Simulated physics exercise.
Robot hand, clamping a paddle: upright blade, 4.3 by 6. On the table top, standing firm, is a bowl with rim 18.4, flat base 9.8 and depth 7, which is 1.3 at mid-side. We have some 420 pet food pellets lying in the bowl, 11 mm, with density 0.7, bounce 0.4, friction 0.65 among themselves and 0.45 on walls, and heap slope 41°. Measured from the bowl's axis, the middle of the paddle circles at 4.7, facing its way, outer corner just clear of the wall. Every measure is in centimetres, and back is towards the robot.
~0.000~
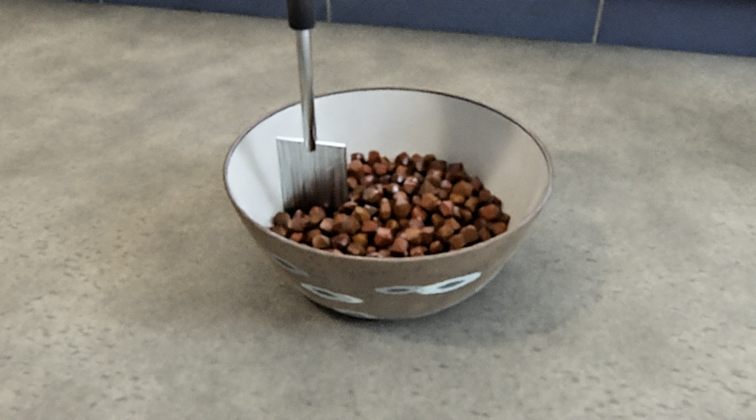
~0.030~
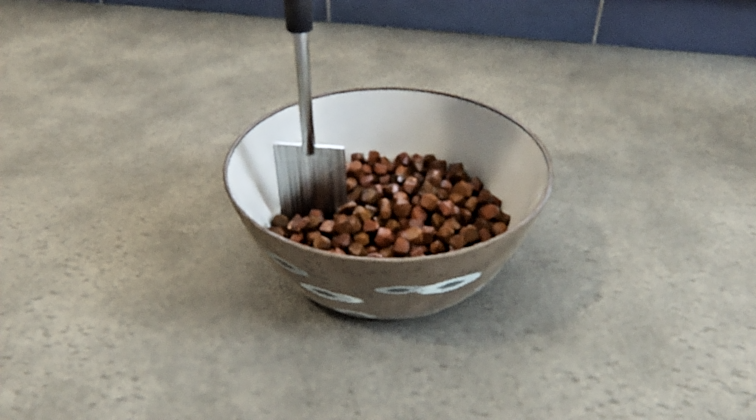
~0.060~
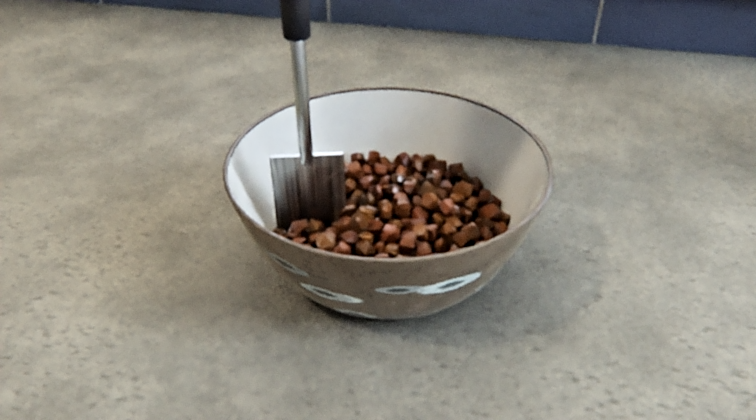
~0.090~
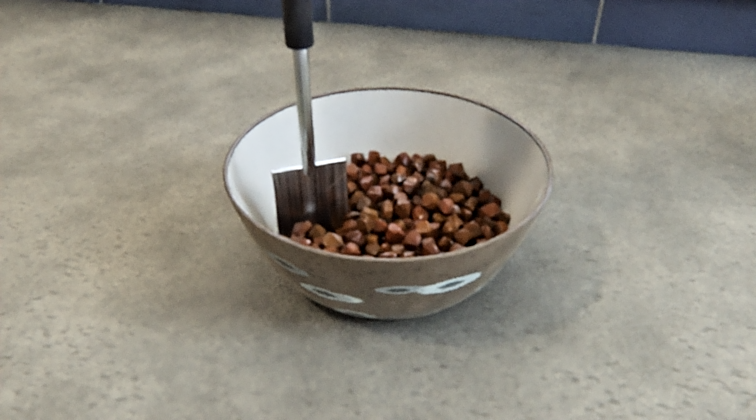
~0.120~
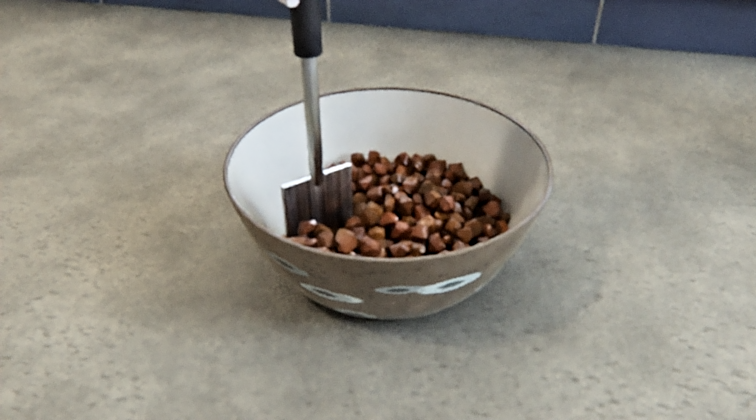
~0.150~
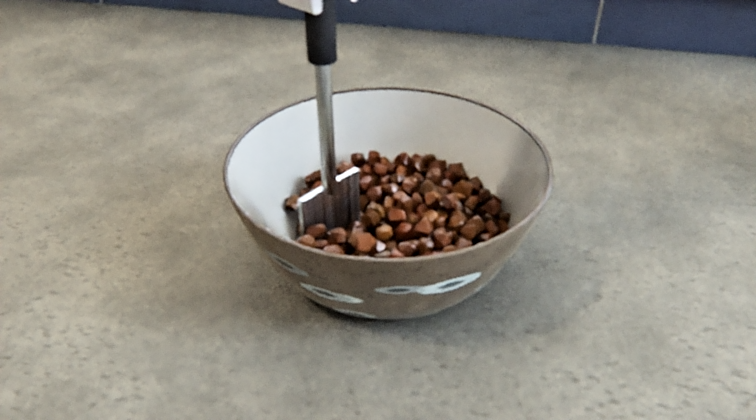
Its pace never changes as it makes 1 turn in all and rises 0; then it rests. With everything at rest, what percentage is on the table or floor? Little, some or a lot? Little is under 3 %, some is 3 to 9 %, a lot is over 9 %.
Some.
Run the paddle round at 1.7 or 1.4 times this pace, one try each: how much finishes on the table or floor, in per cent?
Estimates in order: Some 20 % and some 15 %.
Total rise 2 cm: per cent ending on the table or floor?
Around 5 %.
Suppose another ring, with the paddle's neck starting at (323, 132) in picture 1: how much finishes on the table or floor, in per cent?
About 0 percent ends up on the table or floor.
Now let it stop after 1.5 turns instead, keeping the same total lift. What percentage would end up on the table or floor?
Estimate: About 15 percent.
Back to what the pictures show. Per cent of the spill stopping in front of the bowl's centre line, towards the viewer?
Around 60 percent of the pieces.
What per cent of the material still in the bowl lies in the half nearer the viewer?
85 %.
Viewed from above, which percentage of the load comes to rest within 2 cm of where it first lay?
Roughly 10 percent of the load.
By 0.40 s, 177° round, highest piece 8 above the table; 415 in the bowl, 2 in flight or on the tool.
By 0.65 s, 293° round, highest piece 9 above the table; 407 in the bowl, 7 on the table or floor, 3 in flight or on the tool.
By 0.97 s, 0° round, highest piece 8 above the table; 393 in the bowl, 23 on the table or floor, 1 in flight or on the tool.
By 1.67 s, 0° round, highest piece 8 above the table; 393 in the bowl, 24 on the table or floor.
Final count, 393 in the bowl, 24 on the table or floor. That is 6 % on the table or floor.
